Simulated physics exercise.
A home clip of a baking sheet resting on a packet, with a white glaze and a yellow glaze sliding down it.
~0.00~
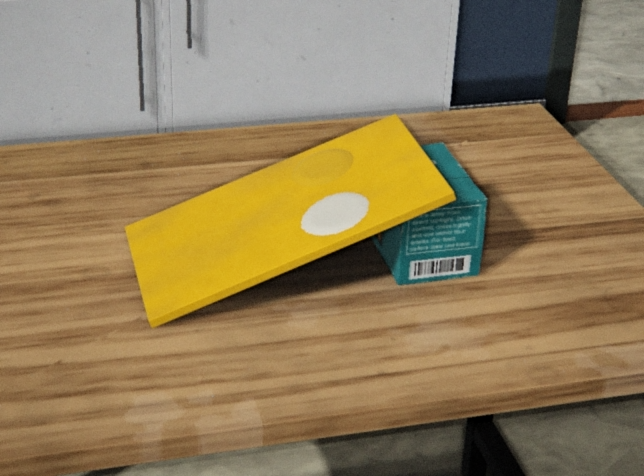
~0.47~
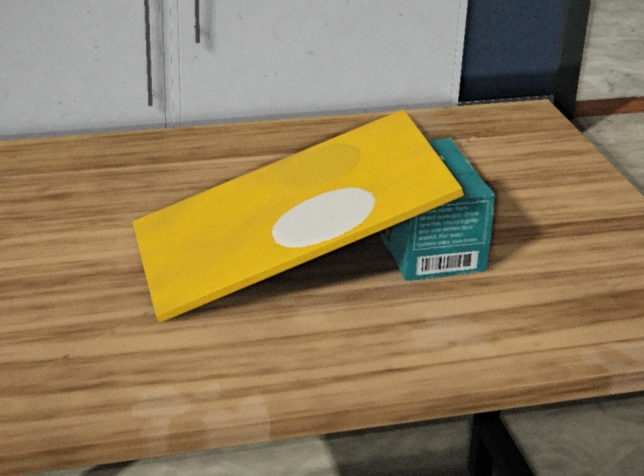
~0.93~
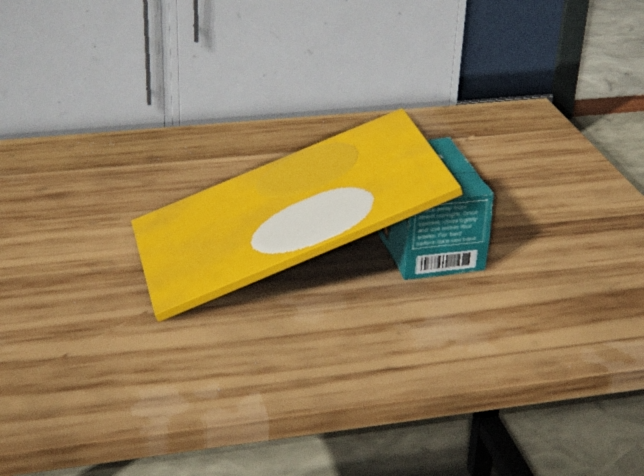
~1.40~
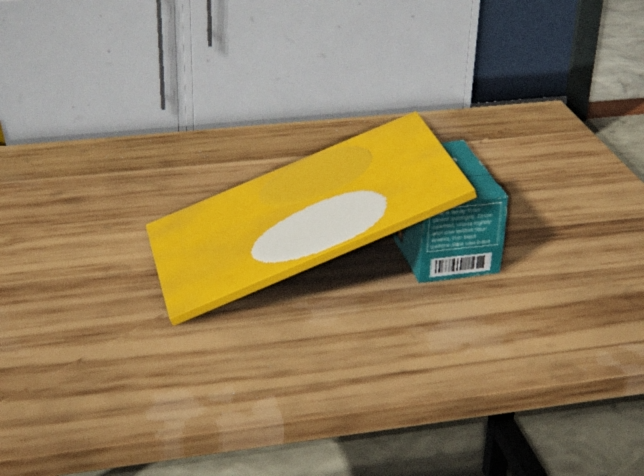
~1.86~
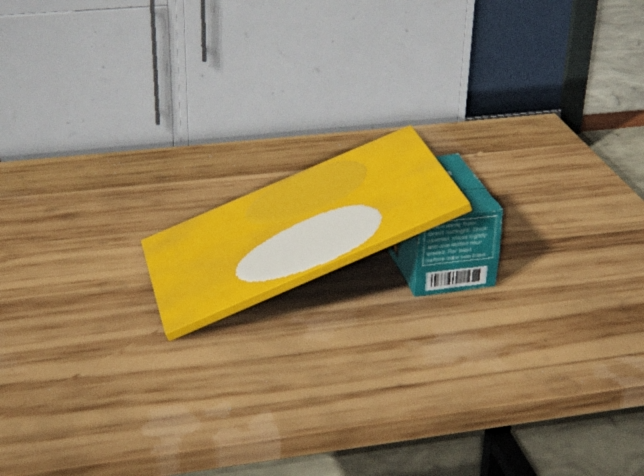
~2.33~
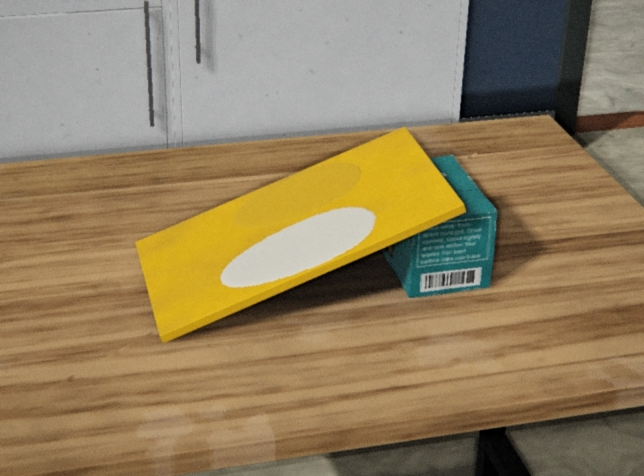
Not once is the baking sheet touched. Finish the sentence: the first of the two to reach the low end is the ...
... front one.
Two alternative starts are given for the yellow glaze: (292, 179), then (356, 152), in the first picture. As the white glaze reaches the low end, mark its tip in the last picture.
Try one: About (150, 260); try two: About (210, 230).
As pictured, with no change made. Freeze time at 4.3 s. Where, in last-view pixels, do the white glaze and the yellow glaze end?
First at (193, 291), second at (209, 232).
Around 4.3 s, the white glaze is close to the edge; the yellow glaze is three quarters of the way down.
Around 7.5 s, the white glaze is at the low edge; the yellow glaze is three quarters of the way down.
